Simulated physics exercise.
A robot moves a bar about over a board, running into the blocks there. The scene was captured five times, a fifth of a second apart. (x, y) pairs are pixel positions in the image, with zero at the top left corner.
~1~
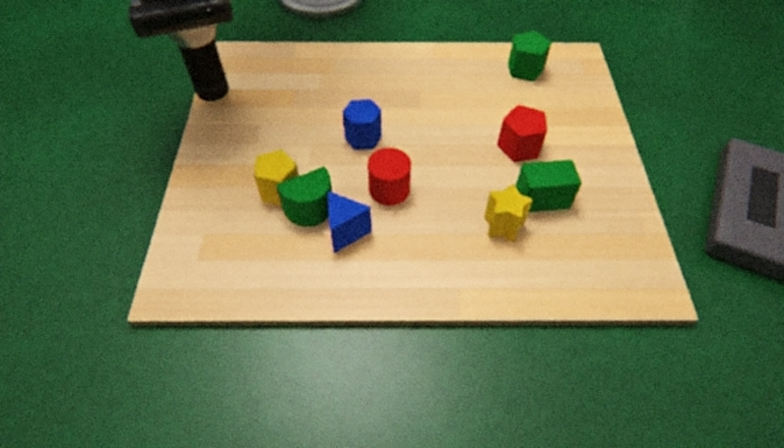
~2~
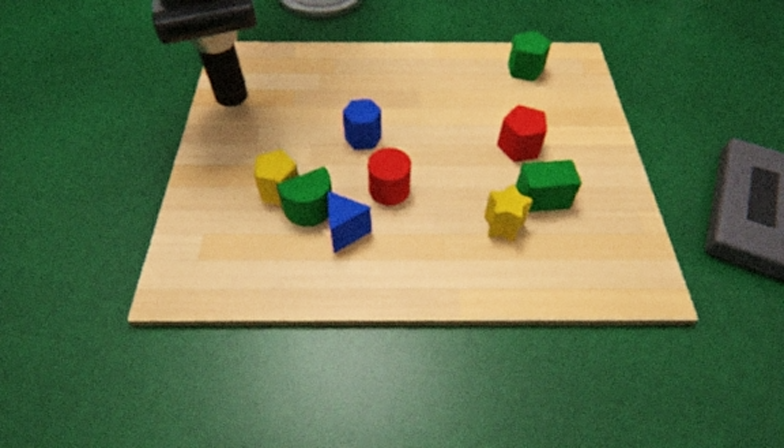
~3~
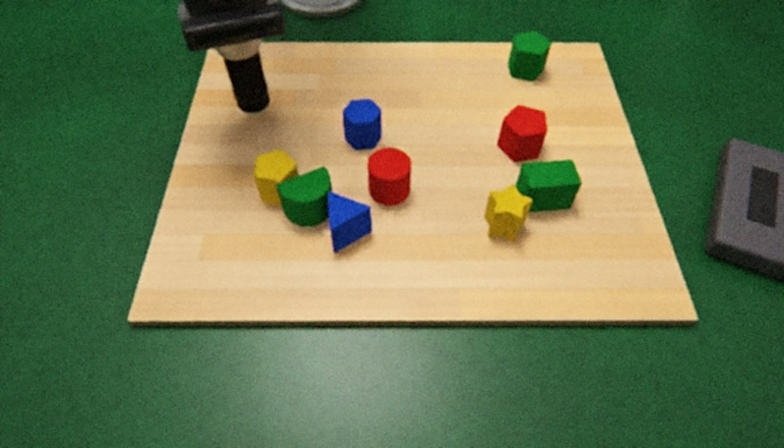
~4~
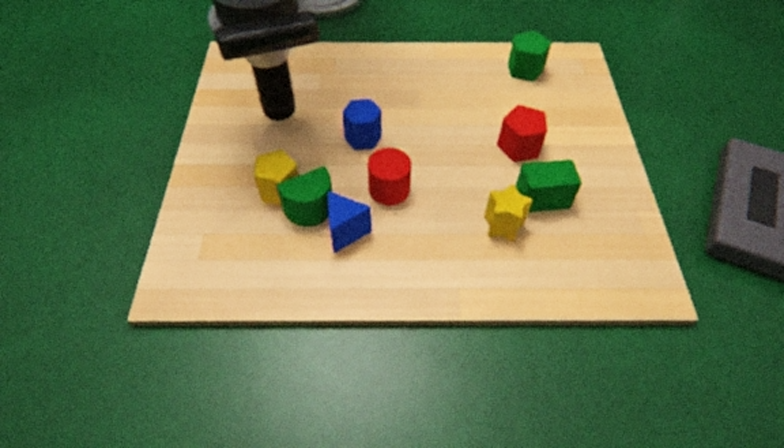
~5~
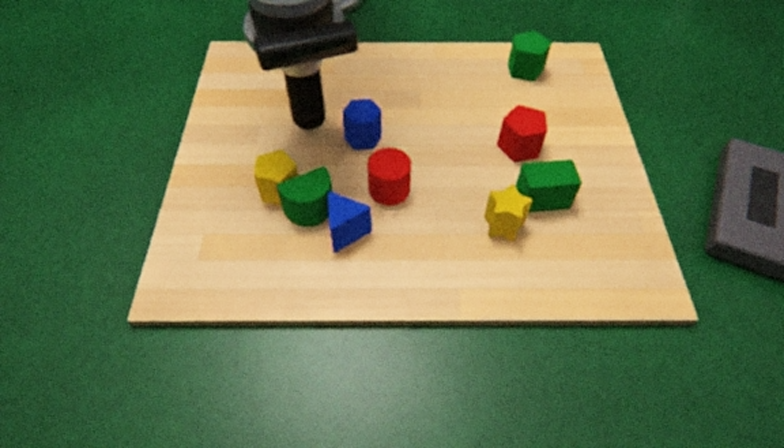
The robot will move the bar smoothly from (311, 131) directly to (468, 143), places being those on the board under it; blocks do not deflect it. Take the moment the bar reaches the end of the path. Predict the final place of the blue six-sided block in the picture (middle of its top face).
Its top middle: (508, 114).
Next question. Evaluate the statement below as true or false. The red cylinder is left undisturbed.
The statement is correct.
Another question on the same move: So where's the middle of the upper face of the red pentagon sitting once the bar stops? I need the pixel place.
Expect it around (551, 122).
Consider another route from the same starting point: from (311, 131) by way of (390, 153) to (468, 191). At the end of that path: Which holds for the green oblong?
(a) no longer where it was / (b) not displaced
(b)
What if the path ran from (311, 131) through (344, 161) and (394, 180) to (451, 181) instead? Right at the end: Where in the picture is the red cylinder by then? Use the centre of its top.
About (441, 188).
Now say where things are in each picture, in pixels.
Bar's lower end (213, 92); blue six-sided block (362, 110); red cylinder (390, 163); red pentagon (527, 120), in the first frame.
Bar (232, 97); blocks still, in the second frame.
Bar (254, 103); blocks still, in the third frame.
Bar (280, 110); blocks still, in the fourth frame.
Bar (309, 118); blue six-sided block (362, 110); red cylinder (390, 163); red pentagon (527, 120), in the fifth frame.
What follows on the original path. One third of the way, bar (363, 123); blue six-sided block (398, 111).
Two thirds of the way, bar (416, 127); blue six-sided block (452, 112), turned 25° anticlockwise.
At the end, bar (470, 130); blue six-sided block (507, 114), turned 30° anticlockwise; red cylinder still; red pentagon (551, 122).
